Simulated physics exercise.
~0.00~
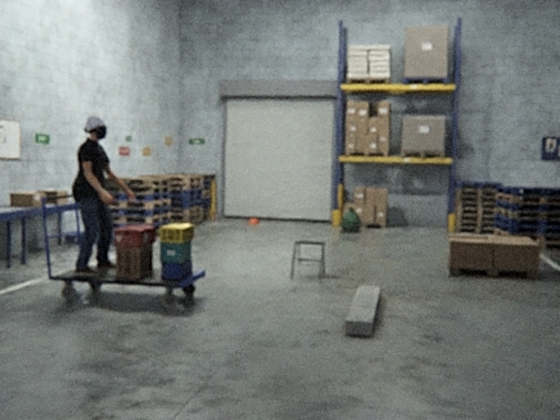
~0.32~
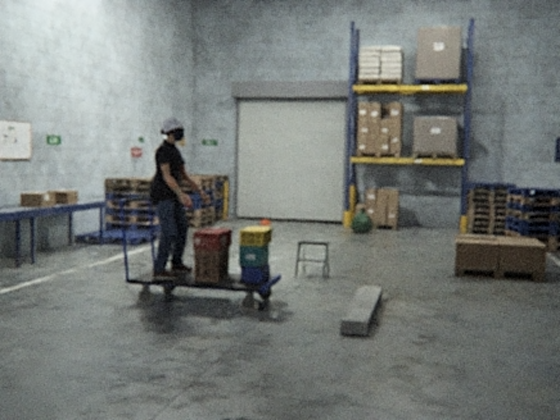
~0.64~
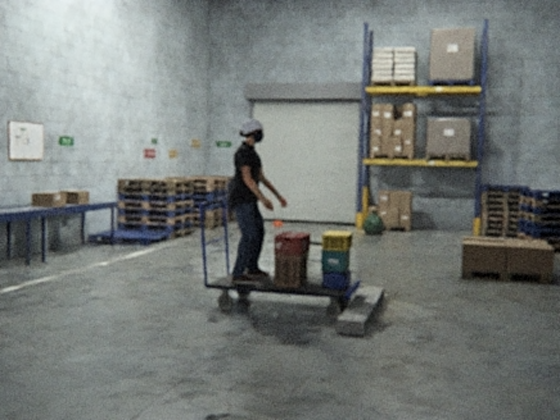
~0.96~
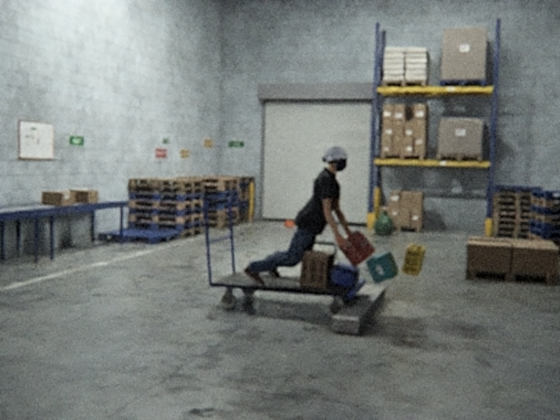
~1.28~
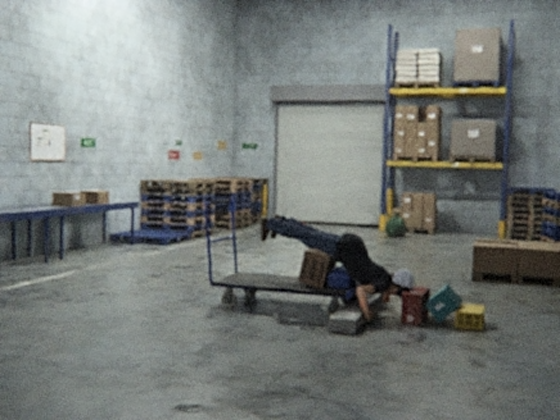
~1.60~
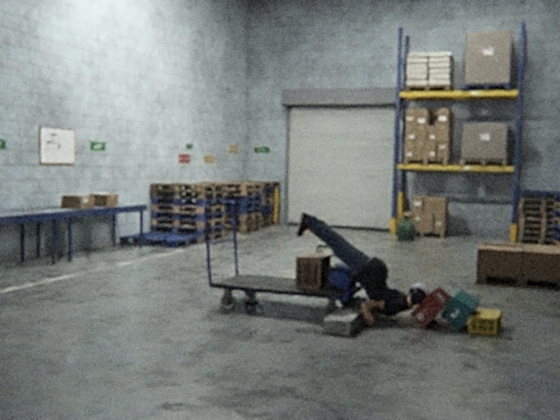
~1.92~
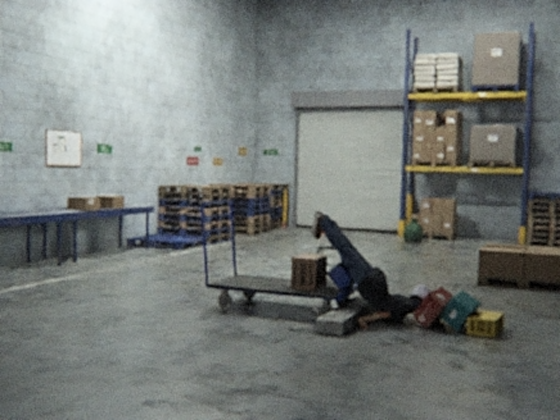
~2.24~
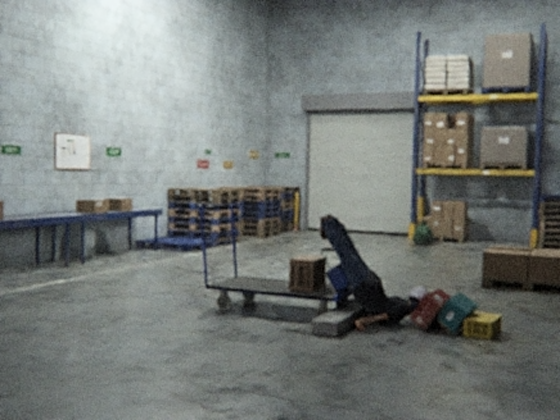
A flat cart rolls right across a warehouse floor, carrying a standing masked worker in a cap behind several loose crates and containers. Its front end meets a low grey kerb and the cart stops short. The worker pitches forward, arms out, as the red, teal and yellow containers tumble off the front. He dives headfirst over the edge, legs kicking up behind him, while the brown crate rocks and settles upright on the deck. He ends crumpled head down beyond the kerb, legs still raised, beside the three spilled containers, with a blue case still at the cart's front.
